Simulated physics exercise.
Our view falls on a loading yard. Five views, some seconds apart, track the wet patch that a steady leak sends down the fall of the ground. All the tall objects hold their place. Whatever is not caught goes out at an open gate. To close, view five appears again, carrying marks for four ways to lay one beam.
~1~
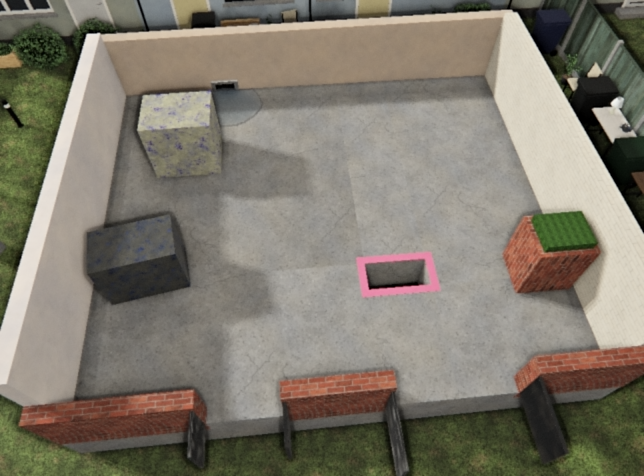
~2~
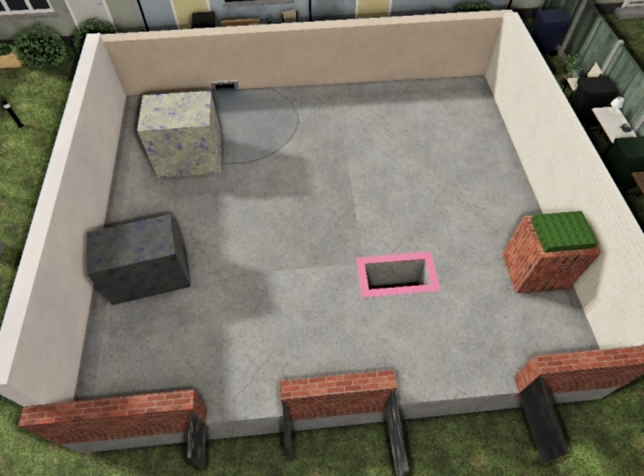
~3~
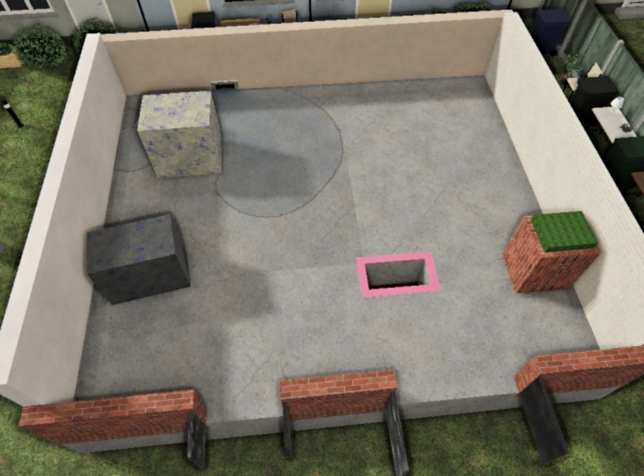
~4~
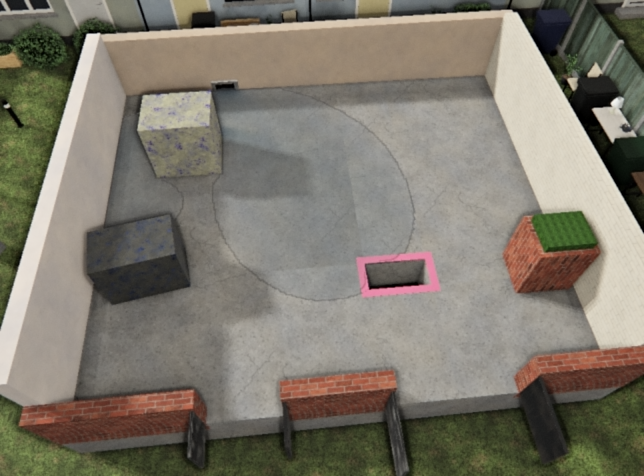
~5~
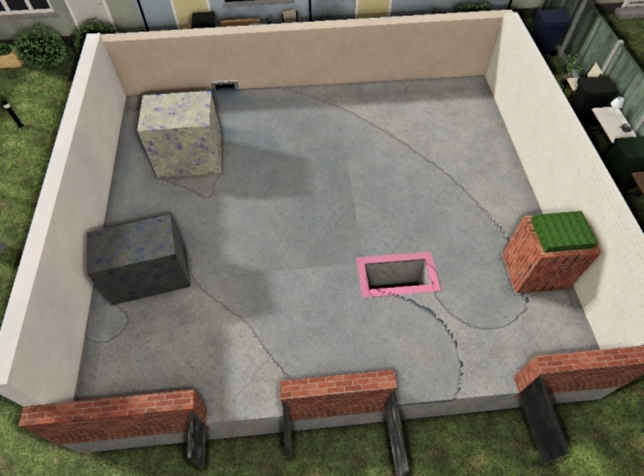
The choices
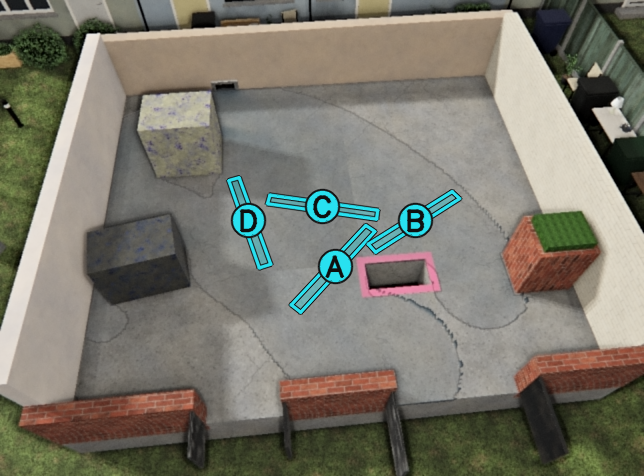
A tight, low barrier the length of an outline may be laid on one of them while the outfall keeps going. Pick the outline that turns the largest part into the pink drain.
Use spot D.
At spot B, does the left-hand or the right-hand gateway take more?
The right one.
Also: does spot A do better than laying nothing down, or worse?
It is worse.
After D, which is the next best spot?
Spot B.
In cyan, A from (296, 308) to (370, 228); B from (371, 248) to (455, 195); C from (268, 199) to (377, 214); D from (233, 179) to (265, 266).
If A is chosen, about 9 % of the stream goes into the pink drain, about 90 % out by the gates.
If B is chosen, about 18 % of the stream goes into the pink drain, about 81 % out by the gates.
If C is chosen, about 5 % of the stream goes into the pink drain, about 94 % out by the gates.
If D is chosen, about 30 % of the stream goes into the pink drain, about 69 % out by the gates.
